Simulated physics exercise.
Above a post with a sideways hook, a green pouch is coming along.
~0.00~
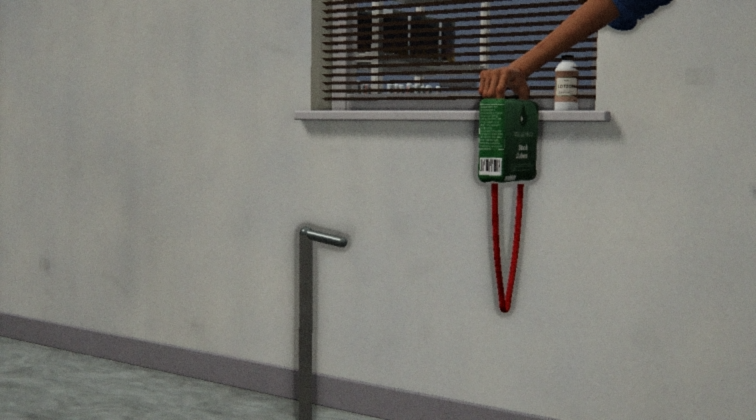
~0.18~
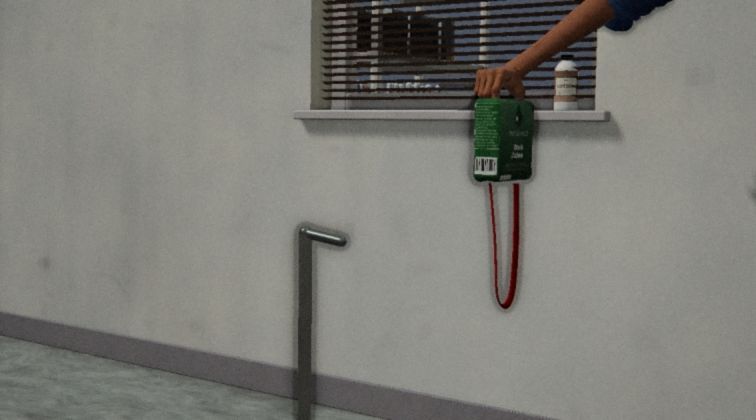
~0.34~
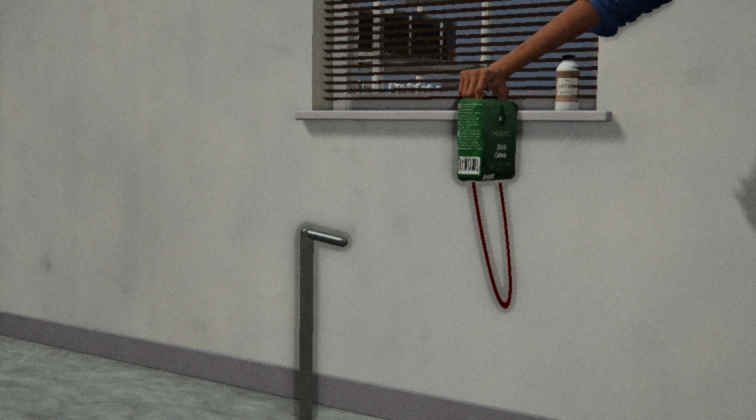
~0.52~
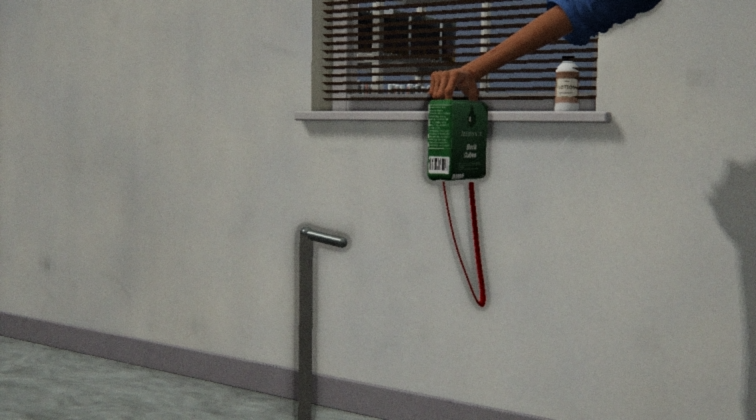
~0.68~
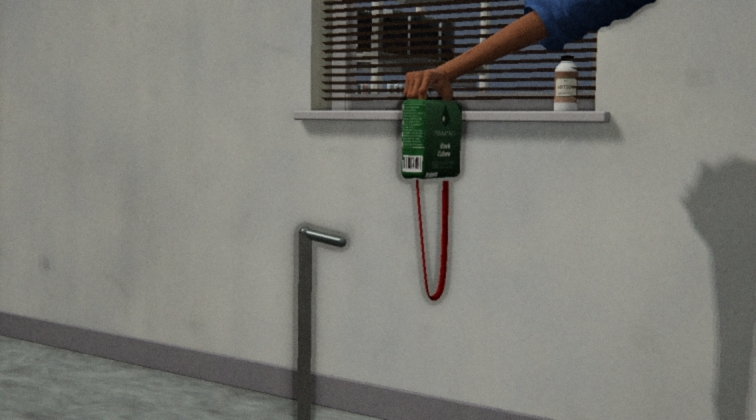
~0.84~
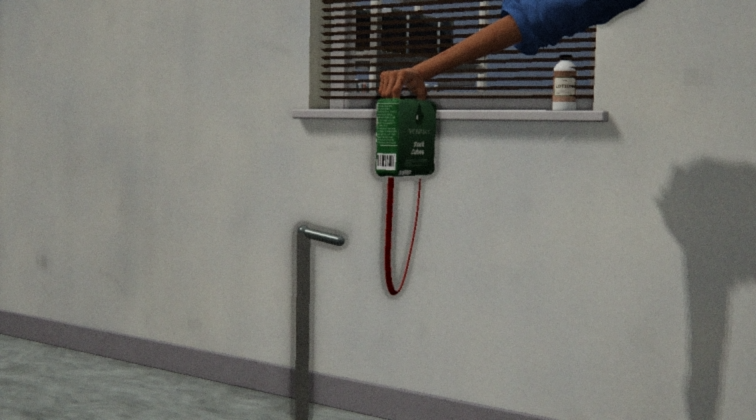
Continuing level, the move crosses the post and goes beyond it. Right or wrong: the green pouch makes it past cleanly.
Wrong.
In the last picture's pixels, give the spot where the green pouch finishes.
Its middle is at (242, 134).
After 1.14 s, pouch nearing the post near (363, 136).
After 1.56 s, pouch over the post near (307, 135).
After 1.98 s, pouch past the post near (255, 134).
At rest, pouch past the post near (242, 134); loop tight round the post, hand stopped. The green pouch gets caught.
